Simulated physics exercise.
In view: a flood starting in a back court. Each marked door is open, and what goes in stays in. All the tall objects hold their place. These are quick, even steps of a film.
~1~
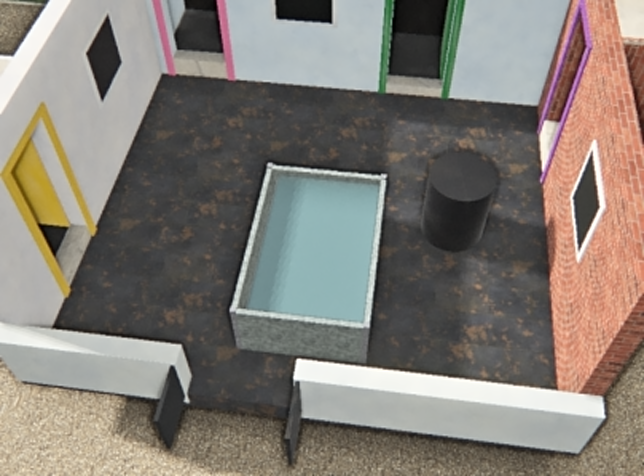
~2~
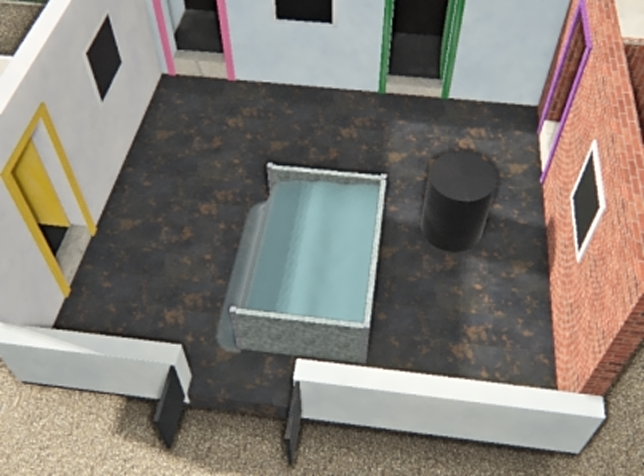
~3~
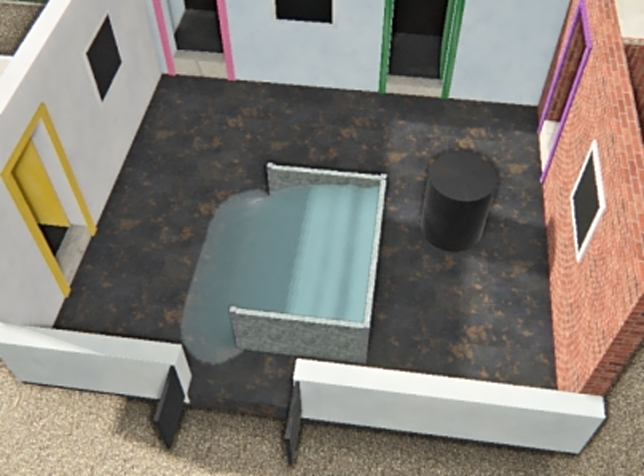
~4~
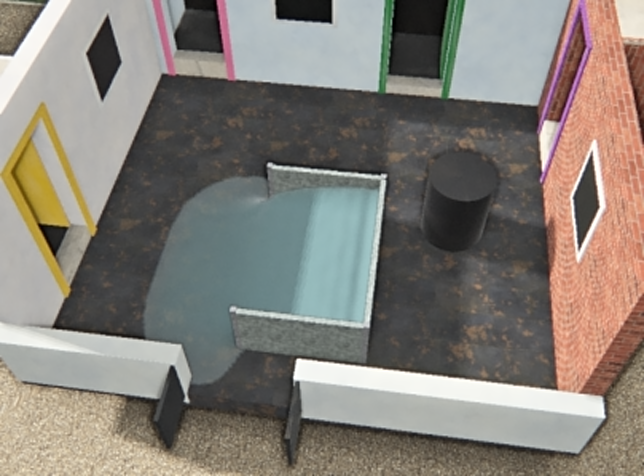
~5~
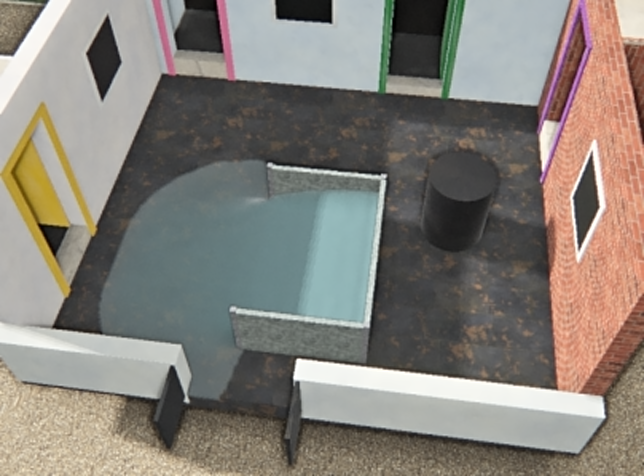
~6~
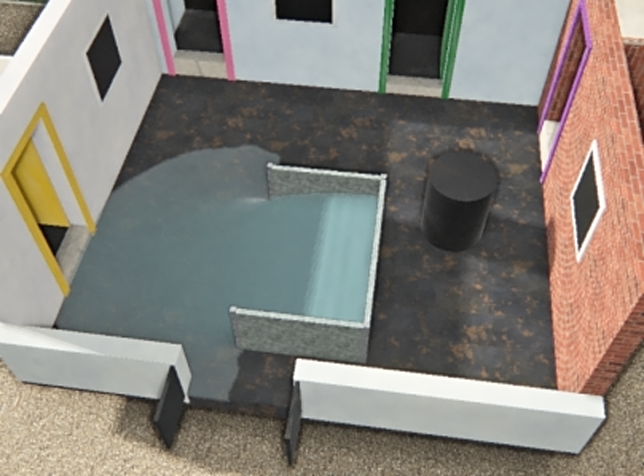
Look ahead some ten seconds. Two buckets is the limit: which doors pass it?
One by one: The yellow door floods; the pink door holds within the limit; the purple door holds within the limit; the green door holds within the limit.
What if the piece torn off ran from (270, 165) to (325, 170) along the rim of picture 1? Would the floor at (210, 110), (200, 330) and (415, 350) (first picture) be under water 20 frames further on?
One after the other: Flooded, not flooded, no water.
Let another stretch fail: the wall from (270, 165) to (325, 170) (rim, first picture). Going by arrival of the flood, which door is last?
That is the door marked yellow.
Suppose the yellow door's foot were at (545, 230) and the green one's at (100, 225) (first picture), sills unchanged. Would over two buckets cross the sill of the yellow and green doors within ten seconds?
Yellow door takes less; green door passes that mark.
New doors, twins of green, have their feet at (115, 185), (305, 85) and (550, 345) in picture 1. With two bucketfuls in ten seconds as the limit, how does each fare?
One after the other: Lets more in, is under, takes less.
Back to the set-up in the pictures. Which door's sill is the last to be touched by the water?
I say the purple door.
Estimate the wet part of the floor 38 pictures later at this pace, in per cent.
Some 75 per cent.
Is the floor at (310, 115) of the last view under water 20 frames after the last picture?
Verdict: Wet.
A moment on, water covers 30 % of the floor; the yellow door far over two buckets in, the pink door not reached, the purple door not reached, the green door not reached.
Next, water covers 35 % of the floor; the yellow door far over two buckets in, the pink door wet at the sill, nothing in, the purple door not reached, the green door not reached.
Then, water covers 50 % of the floor; the yellow door far over two buckets in, the pink door wet at the sill, nothing in, the purple door not reached, the green door wet at the sill, nothing in.
Later, water covers 75 % of the floor; the yellow door far over two buckets in, the pink door wet at the sill, nothing in, the purple door wet at the sill, nothing in, the green door wet at the sill, nothing in.
In the end, water covers 95 % of the floor; the yellow door far over two buckets in, the pink door wet at the sill, nothing in, the purple door wet at the sill, nothing in, the green door wet at the sill, nothing in.
